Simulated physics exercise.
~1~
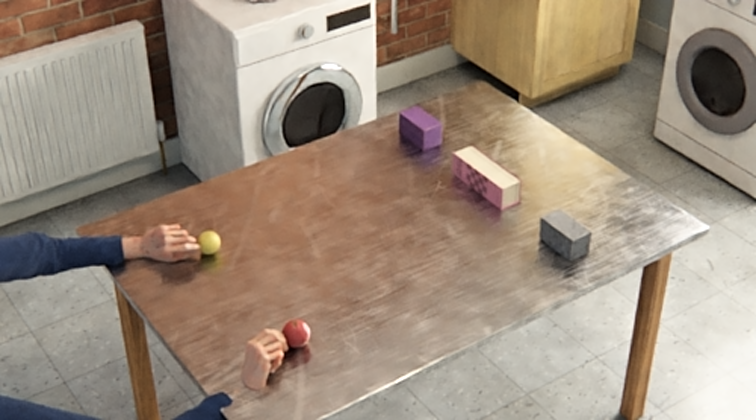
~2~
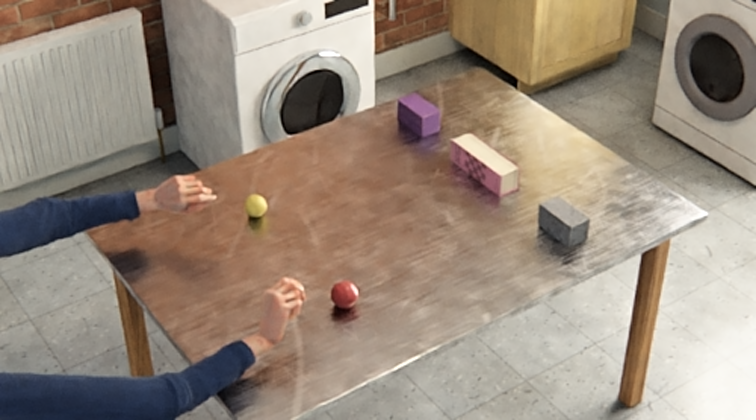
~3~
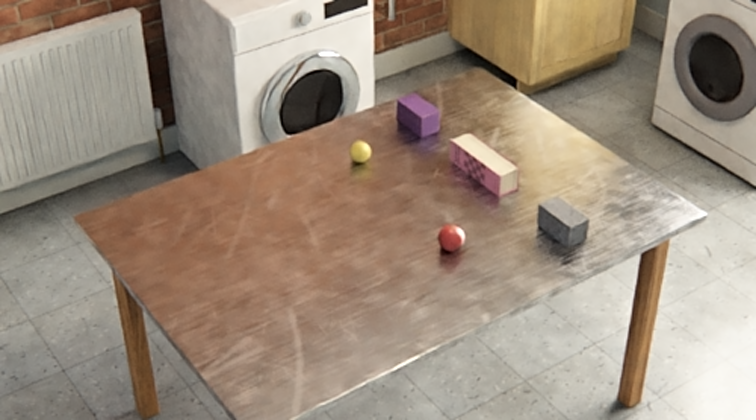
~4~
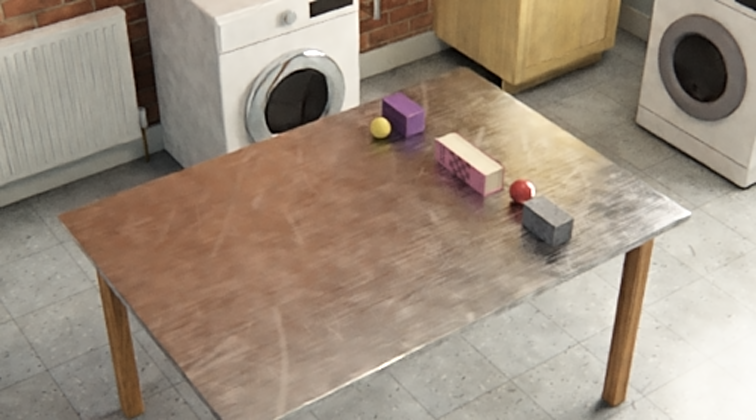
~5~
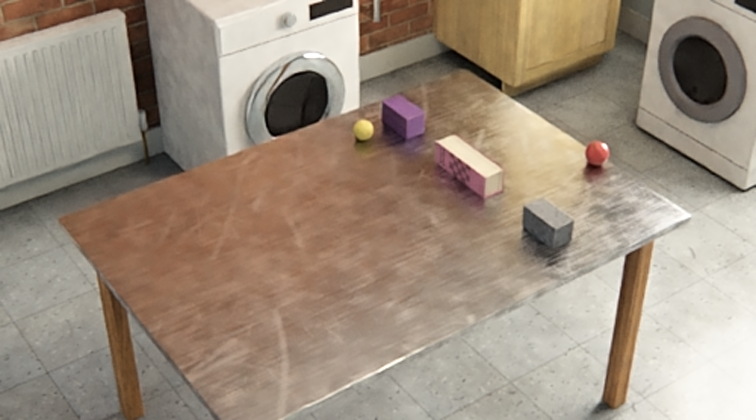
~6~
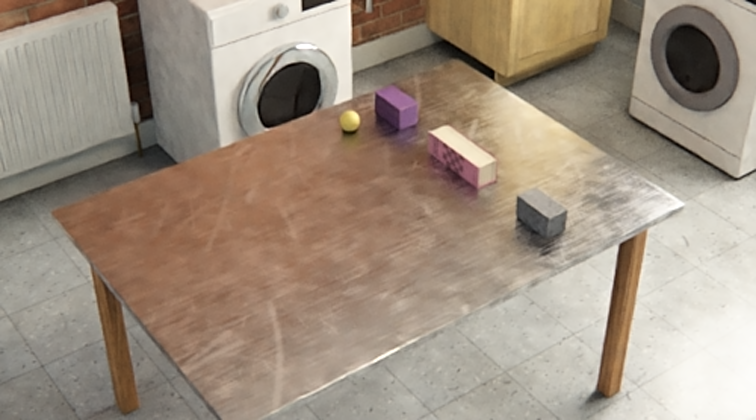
Two small balls, one red like a tomato and one yellow like a lemon, sit under a pair of hands at the left of a worn metal-topped table, seen from above in a slightly swaying view of a laundry room. Toward the right stand a purple block, a pink and cream block and a grey brick. The hands send both balls rolling right and draw back out of view. The red one slips between the pink block and the grey brick, while the yellow one meets the purple block and bounces back left. Finally, the red one is out of sight and the yellow one remains left of the purple block.
